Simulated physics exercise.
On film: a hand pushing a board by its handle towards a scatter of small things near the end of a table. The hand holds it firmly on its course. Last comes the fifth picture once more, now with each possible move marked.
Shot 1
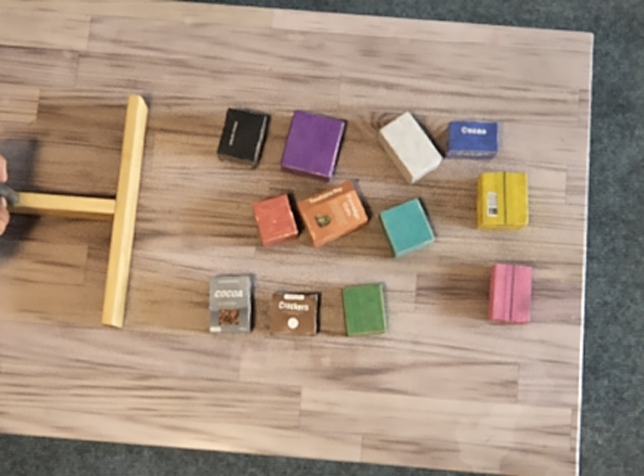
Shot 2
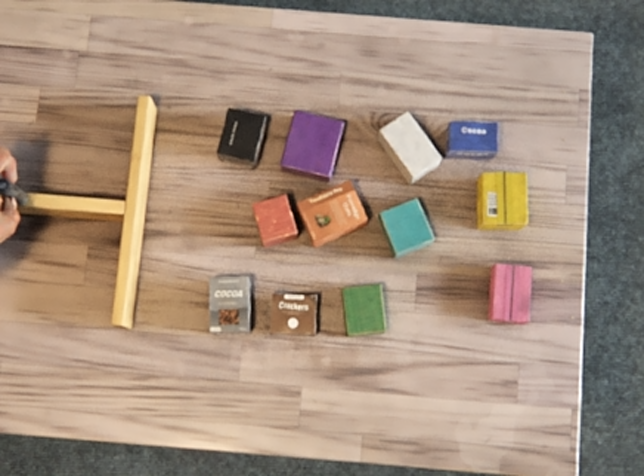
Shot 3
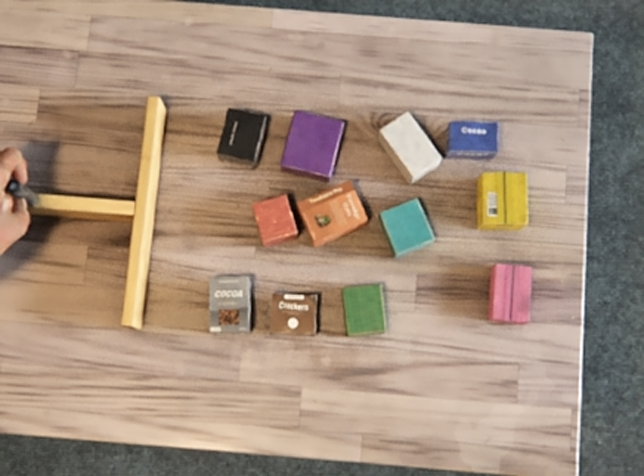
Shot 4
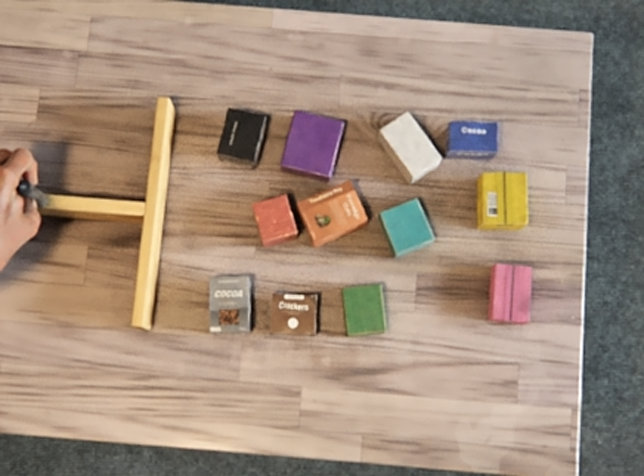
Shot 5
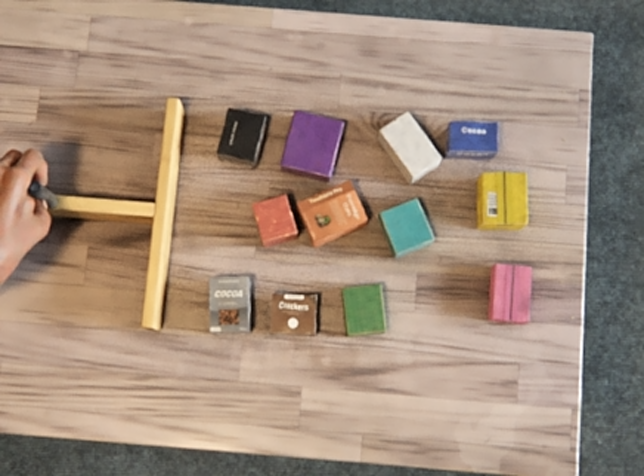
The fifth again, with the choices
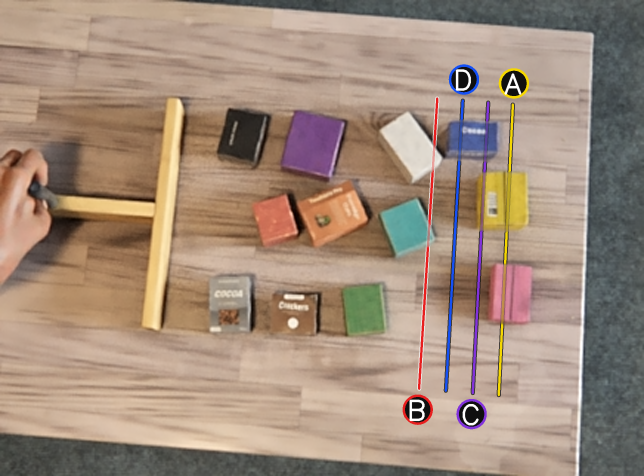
Wooden T-shaped board sliding slowly right across a tabletop, pushed by a hand on its handle, nearing small colourful boxes lying still.
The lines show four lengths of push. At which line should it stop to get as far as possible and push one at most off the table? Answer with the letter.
B.
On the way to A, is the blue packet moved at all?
Yes.
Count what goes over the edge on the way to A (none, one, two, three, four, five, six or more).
In all, six or more.
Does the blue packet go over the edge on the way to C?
By then, yes.
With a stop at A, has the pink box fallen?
Yes.
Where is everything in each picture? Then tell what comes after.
The first picture shows board (121, 207); pink box (510, 294); green block (363, 310).
The second picture shows board (131, 208); turquoise block (405, 229).
The third picture shows board (141, 209); white block (409, 149).
The fourth picture shows board (151, 210); purple block (312, 147).
The fifth picture shows board (160, 210); blue packet (472, 141); grey packet (231, 306); orange packet (332, 214).
On the marked copy, A at (506, 246); B at (428, 240); C at (481, 244); D at (455, 242).
Following B. Soon after the start, board (258, 218); brown packet (319, 318); grey packet (277, 310).
Later, board (355, 226); yellow box (519, 200); blue packet (518, 146).
In the end, board (427, 232); yellow box (589, 204); blue packet (588, 151); none fallen.
As for the rest, A drops six; C drops five; D drops three.
